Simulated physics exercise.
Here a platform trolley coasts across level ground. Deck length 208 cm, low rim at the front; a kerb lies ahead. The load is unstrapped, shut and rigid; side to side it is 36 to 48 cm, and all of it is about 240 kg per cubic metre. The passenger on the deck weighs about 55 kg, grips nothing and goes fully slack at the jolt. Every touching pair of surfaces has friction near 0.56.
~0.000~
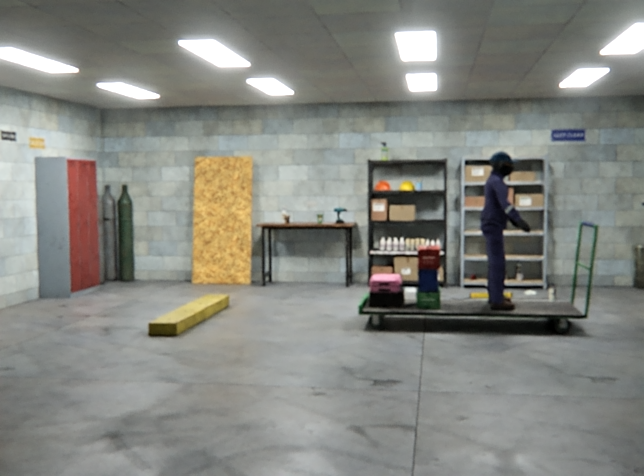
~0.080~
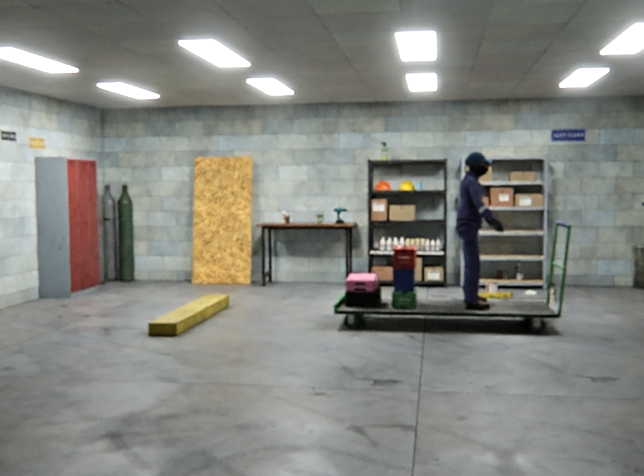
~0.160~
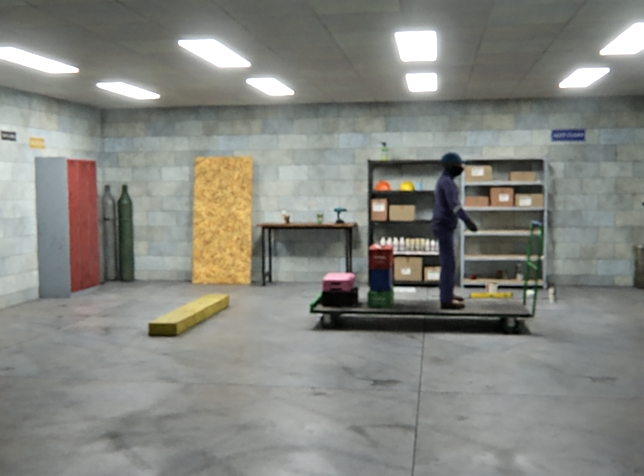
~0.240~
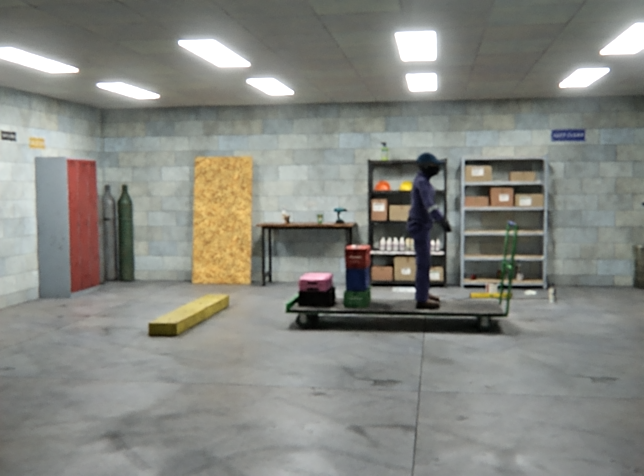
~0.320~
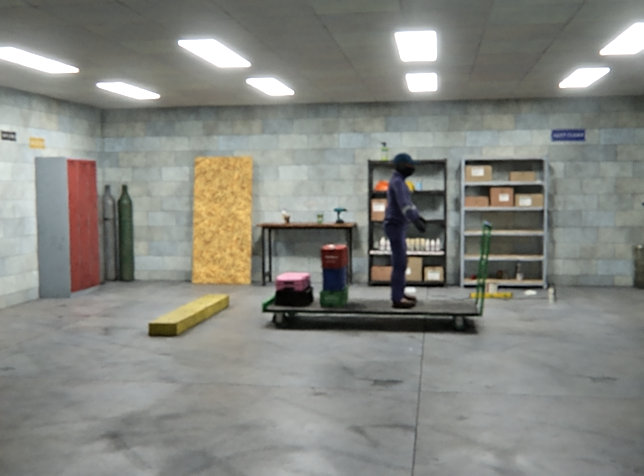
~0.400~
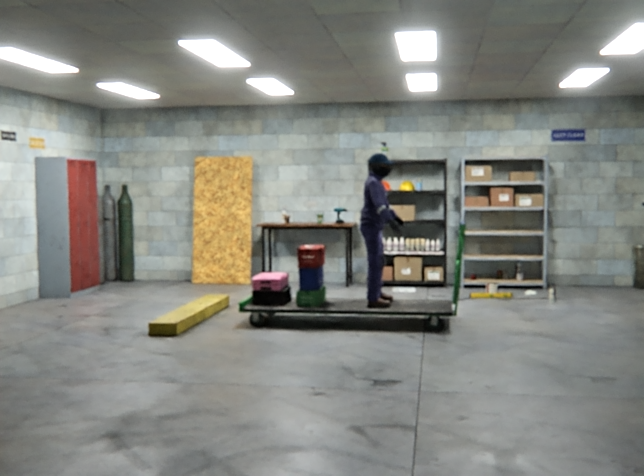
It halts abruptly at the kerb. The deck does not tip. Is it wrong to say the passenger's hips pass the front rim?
No - it clears the edge.
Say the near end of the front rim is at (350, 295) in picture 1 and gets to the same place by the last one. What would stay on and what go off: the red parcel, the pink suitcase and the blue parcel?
Red - dropped, pink - dropped, blue - dropped.
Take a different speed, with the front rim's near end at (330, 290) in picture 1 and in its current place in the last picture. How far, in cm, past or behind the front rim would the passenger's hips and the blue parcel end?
Rest points: Hips at 30 cm behind, blue at 20 cm past.
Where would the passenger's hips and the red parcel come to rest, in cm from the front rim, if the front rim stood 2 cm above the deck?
Hips 30 past, red 90 past.
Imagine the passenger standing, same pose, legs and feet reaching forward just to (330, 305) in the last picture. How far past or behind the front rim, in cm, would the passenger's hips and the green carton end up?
Hips 70 past, green 50 behind.
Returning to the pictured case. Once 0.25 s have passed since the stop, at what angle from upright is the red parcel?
About 40° from upright.
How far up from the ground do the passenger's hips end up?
They end up some 30 cm off the ground.
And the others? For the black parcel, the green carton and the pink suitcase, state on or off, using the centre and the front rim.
By the last picture you'd see black retained, green retained and pink shed.
The wheels strike at 0.58 s.
After 0.83 s the passenger's hips are 51 cm behind the rim, near (244, 252) in the last picture's view.
After 1.13 s the passenger's hips are 5 cm behind the rim, near (202, 278) in the last picture's view.
After 1.58 s the passenger's hips are 9 cm past the rim, near (190, 285) in the last picture's view.
At rest, 2.9 s, past the rim, pink suitcase, blue parcel, red parcel and the passenger's hips; behind it, black parcel and green carton.
